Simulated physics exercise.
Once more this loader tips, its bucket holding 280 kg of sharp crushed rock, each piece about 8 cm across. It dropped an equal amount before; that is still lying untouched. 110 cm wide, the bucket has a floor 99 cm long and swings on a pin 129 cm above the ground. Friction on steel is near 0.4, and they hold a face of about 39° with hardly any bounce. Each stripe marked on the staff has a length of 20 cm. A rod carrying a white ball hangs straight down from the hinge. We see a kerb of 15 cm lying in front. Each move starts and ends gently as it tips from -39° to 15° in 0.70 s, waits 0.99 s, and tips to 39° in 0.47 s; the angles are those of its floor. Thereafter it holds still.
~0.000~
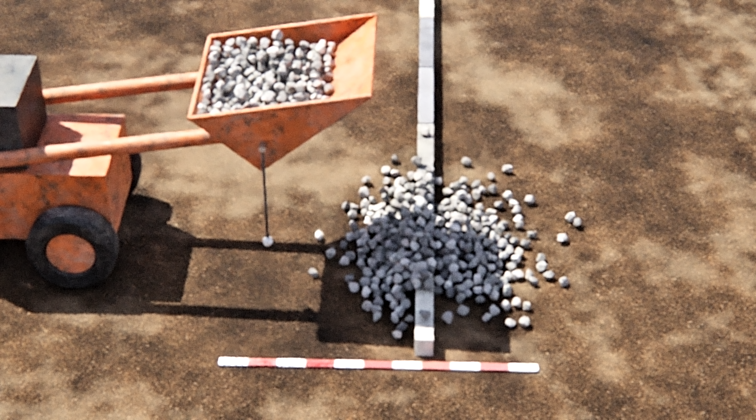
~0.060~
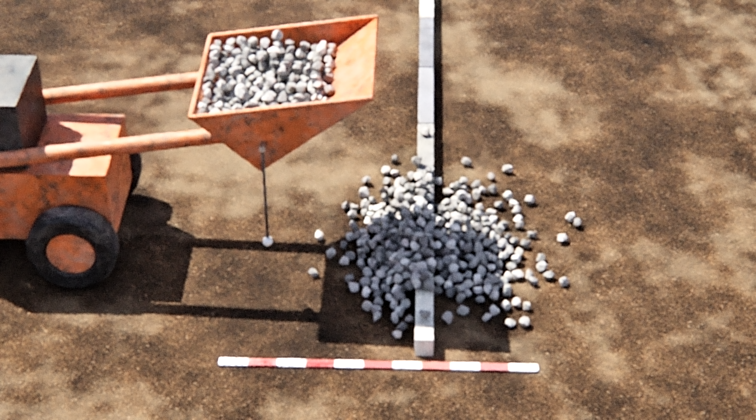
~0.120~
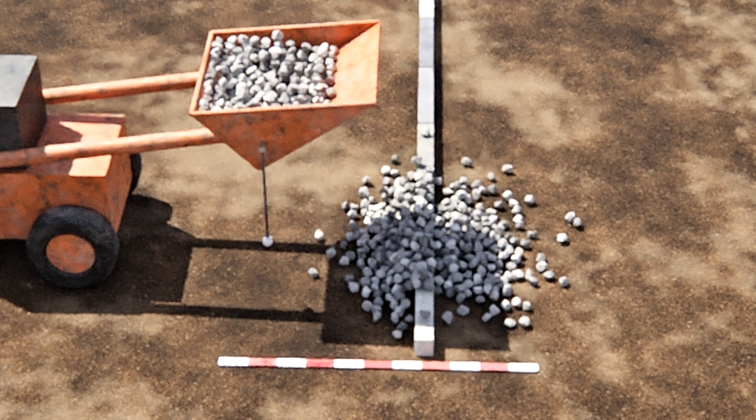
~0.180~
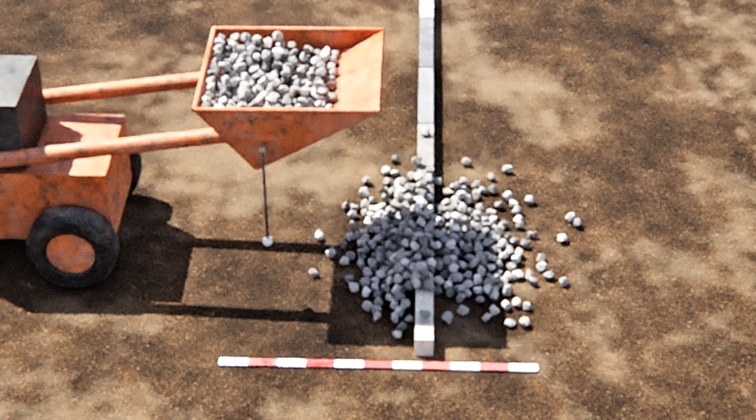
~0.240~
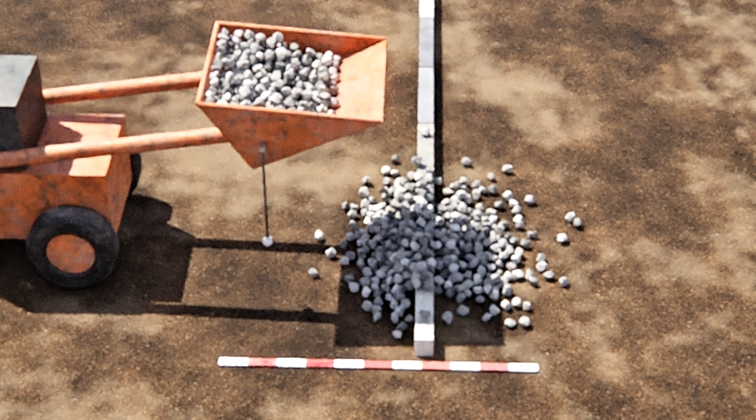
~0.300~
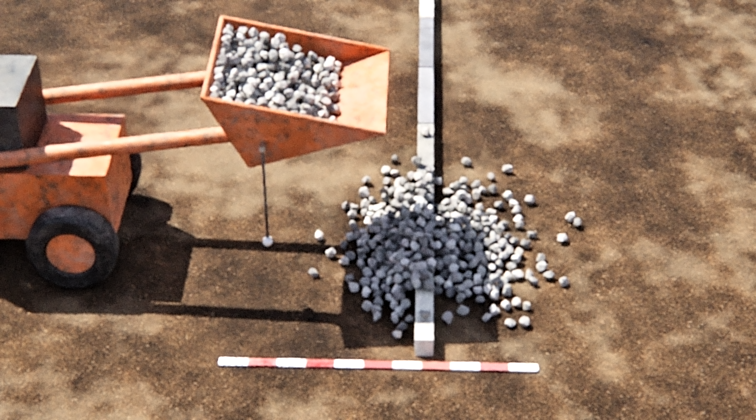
A patch of brown, bare earth lies in sunlight, seen from above at an angle by a still camera. An orange loader at left holds a bucket of grey stones, a white ball hanging beneath it, while more stones lie heaped across a pale kerb near a red-and-white striped bar. The bucket slowly rotates clockwise, its right lip lowering, and the stones inside shift slightly.
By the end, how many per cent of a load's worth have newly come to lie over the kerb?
About 11 per cent have newly come to lie there.
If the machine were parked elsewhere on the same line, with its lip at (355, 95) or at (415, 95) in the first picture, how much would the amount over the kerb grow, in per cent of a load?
The first position would add some 0 per cent, the second some 65.
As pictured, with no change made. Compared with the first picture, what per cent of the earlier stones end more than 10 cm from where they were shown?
I'd put it at about 0 per cent.
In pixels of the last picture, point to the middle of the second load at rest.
(381, 229).
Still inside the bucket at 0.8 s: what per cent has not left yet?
About 100 percent.
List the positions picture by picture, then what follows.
In the first frame, the bucket is at -39°, its lip at (372, 96); the top of the load is at (271, 55). The earlier load is highest near (417, 234), 27 cm above ground level, 56 % on this side of the kerb, 44 % over the kerb.
In the second frame, the bucket is at -38°, its lip at (373, 98); the top of the load is at (271, 55); the stones move at 0.1 m/s on average.
In the third frame, the bucket is at -35°, its lip at (376, 103); the top of the load is at (262, 54); the stones move at 0.2 m/s on average.
In the fourth frame, the bucket is at -30°, its lip at (379, 111); the top of the load is at (245, 47); the stones move at 0.3 m/s on average.
The fifth frame shows lip at (383, 122), floor tilted -24°, highest stones at (225, 49); the stones move at 0.4 m/s on average.
The sixth frame shows lip at (385, 133), floor tilted -18°, highest stones at (229, 45); the stones move at 0.4 m/s on average.
After 0.5 s the floor is at 6°; in per cent of one load, 100 in the bucket, 56 on this side of the kerb, 44 over the kerb; the foremost stones are at (554, 244).
After 0.8 s the floor is at 15°; in per cent of one load, 100 in the bucket, 56 on this side of the kerb, 44 over the kerb; the foremost stones are at (554, 244).
After 2.6 s the floor is at 39°; in per cent of one load, 23 in the bucket, 129 on this side of the kerb, 48 over the kerb; the foremost stones are at (554, 244).
After 5.2 s the floor is at 39°; in per cent of one load, 0 in the bucket, 145 on this side of the kerb, 55 over the kerb; the foremost stones are at (555, 250). Net gain over the kerb, 11.
